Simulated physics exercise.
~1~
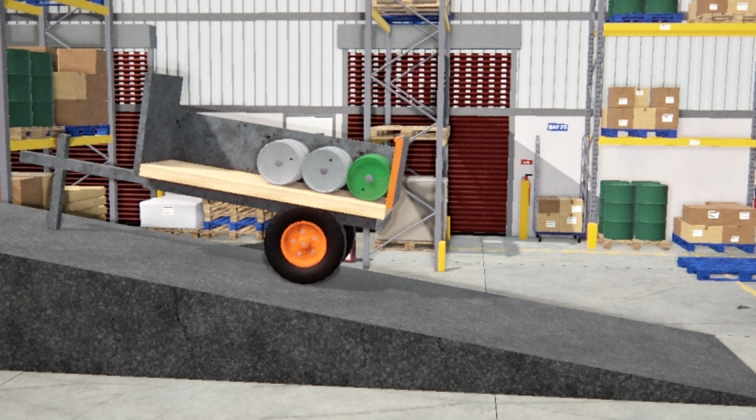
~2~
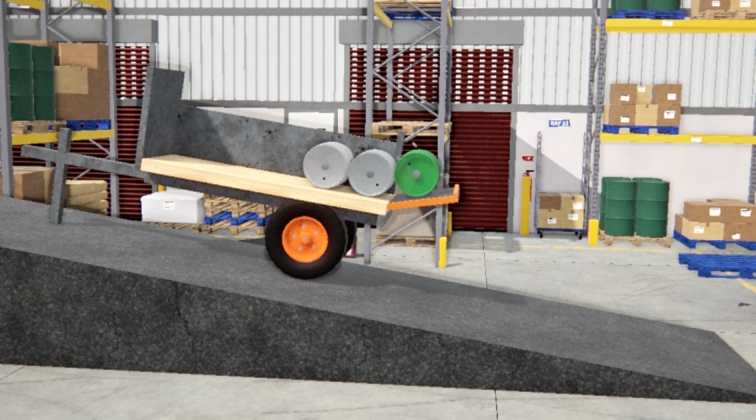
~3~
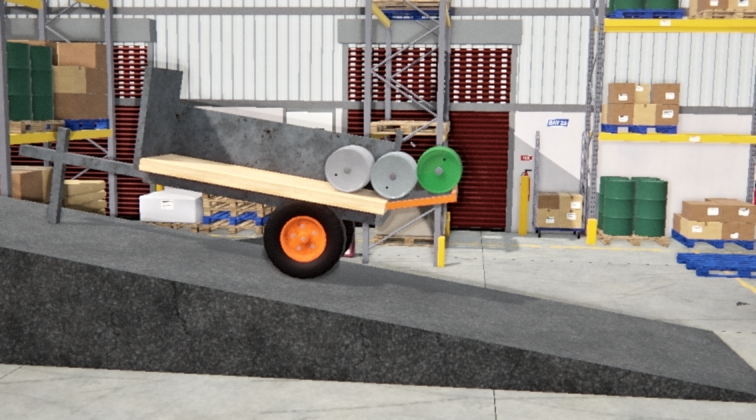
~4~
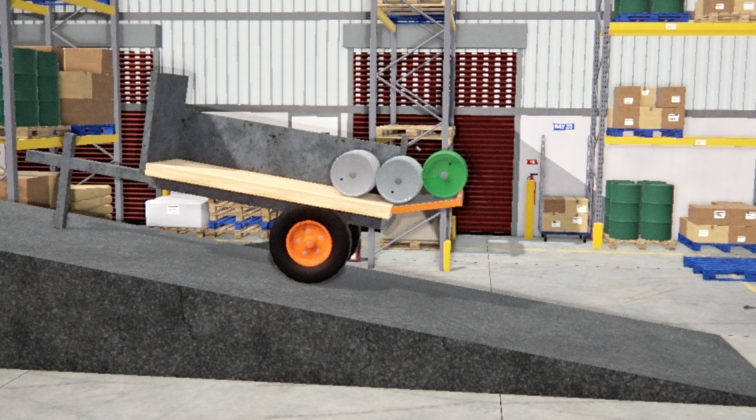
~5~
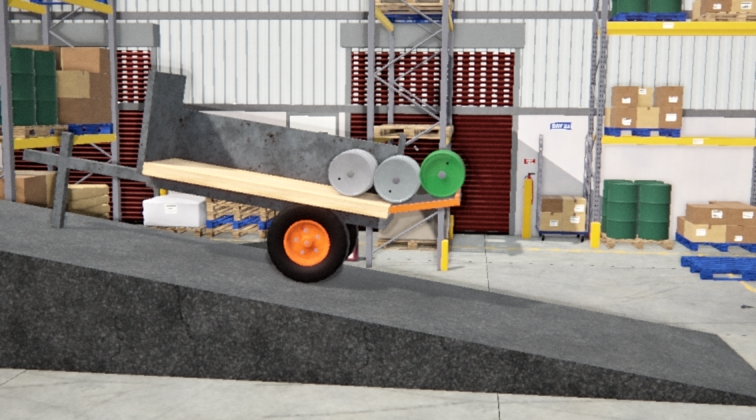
At first, a trailer with its near side missing stands on a dark ramp sloping down to the right in a warehouse, with two grey kegs and a green one lined up against its upright orange tailgate. The gate swings down to the right until it lies almost level with the wooden bed, and the kegs roll after it. The green keg leads, rolling out onto the lowered gate, while the grey pair follows close behind. Then all three come to rest near the tail, the green one sitting on the gate, and none falls off the trailer.
